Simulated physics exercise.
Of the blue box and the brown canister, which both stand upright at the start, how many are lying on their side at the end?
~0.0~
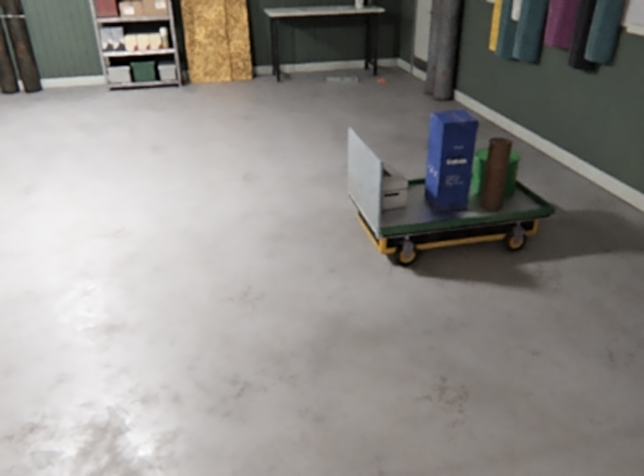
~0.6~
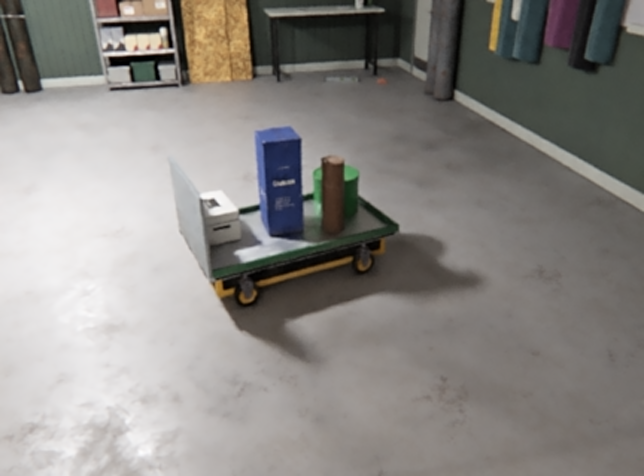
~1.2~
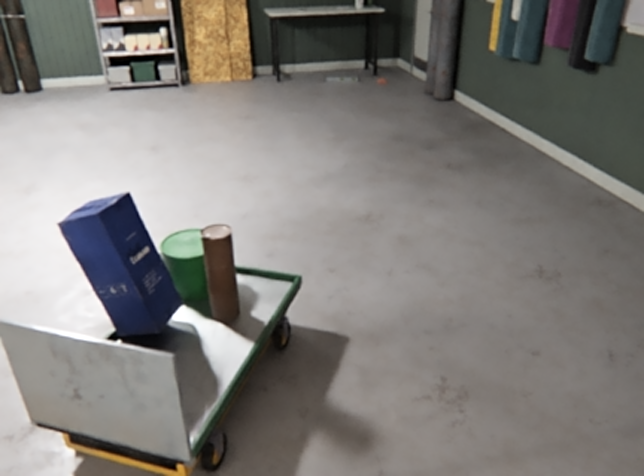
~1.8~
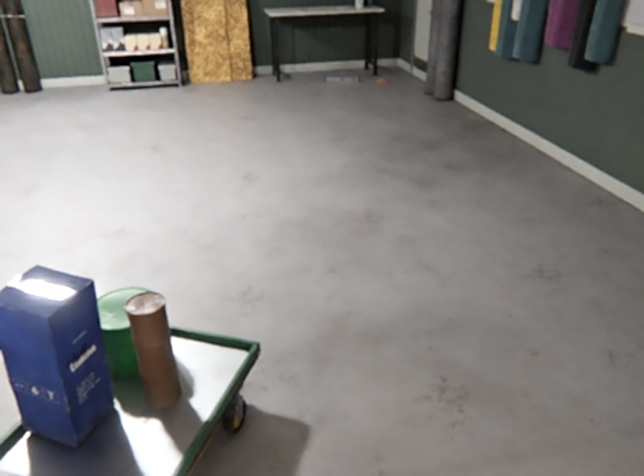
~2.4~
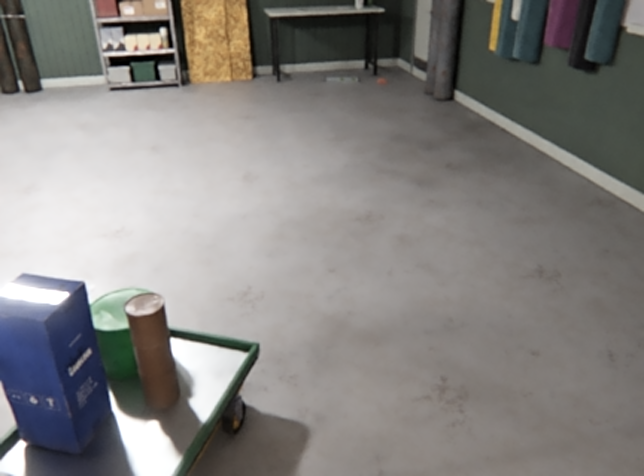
None of them are. The blue box leans during the turn but ends upright, and the brown canister is still standing on the deck too.
